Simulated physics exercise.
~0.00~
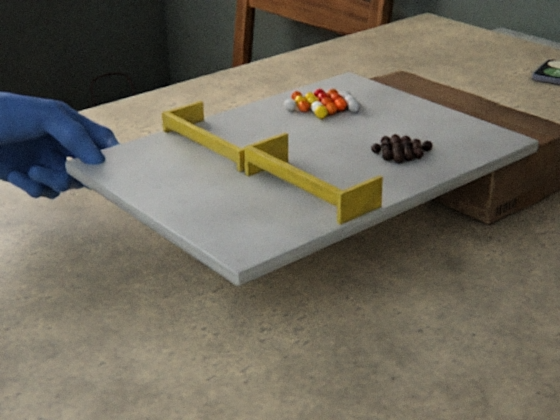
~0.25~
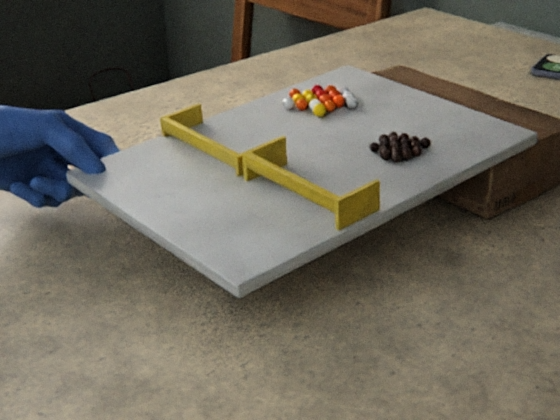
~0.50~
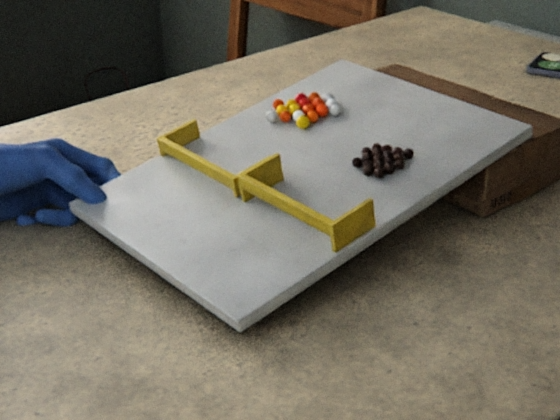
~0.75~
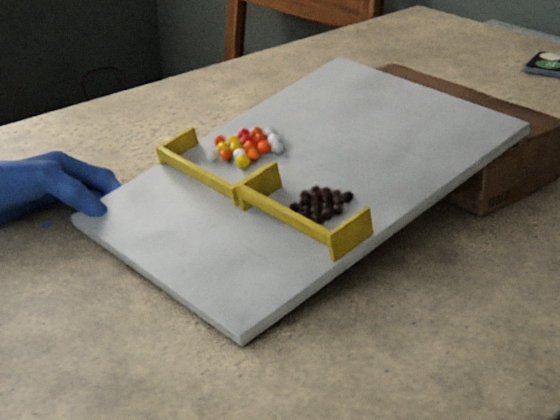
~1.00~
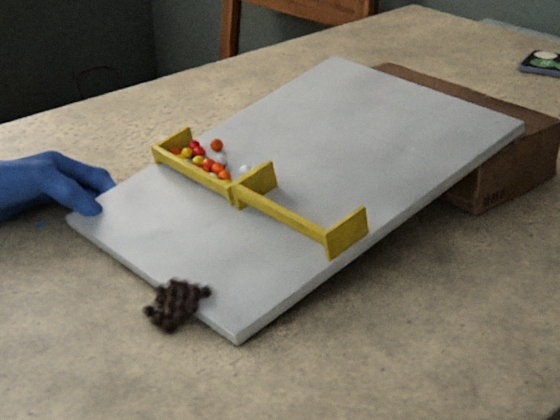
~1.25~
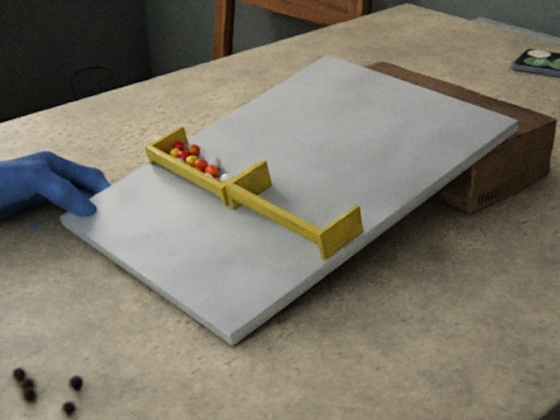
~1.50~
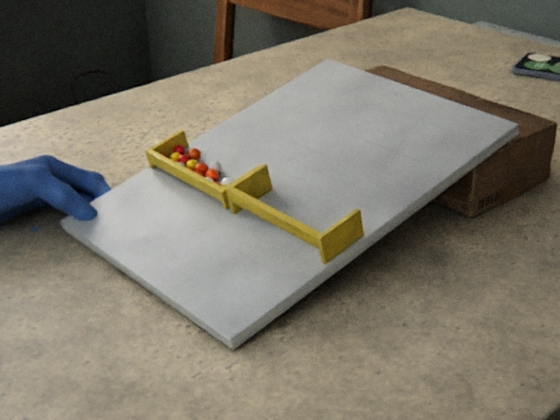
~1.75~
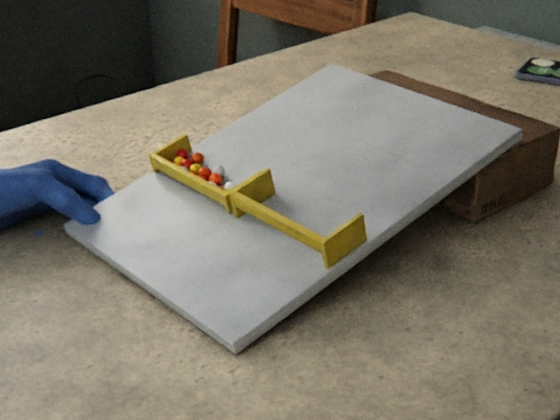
On a table, a blue-gloved hand lowered one end of a grey board propped on a brown box, and two clusters of little balls slid down; the dark ones slipped past the yellow barrier and off the board, while the colourful ones stayed caught behind theirs.
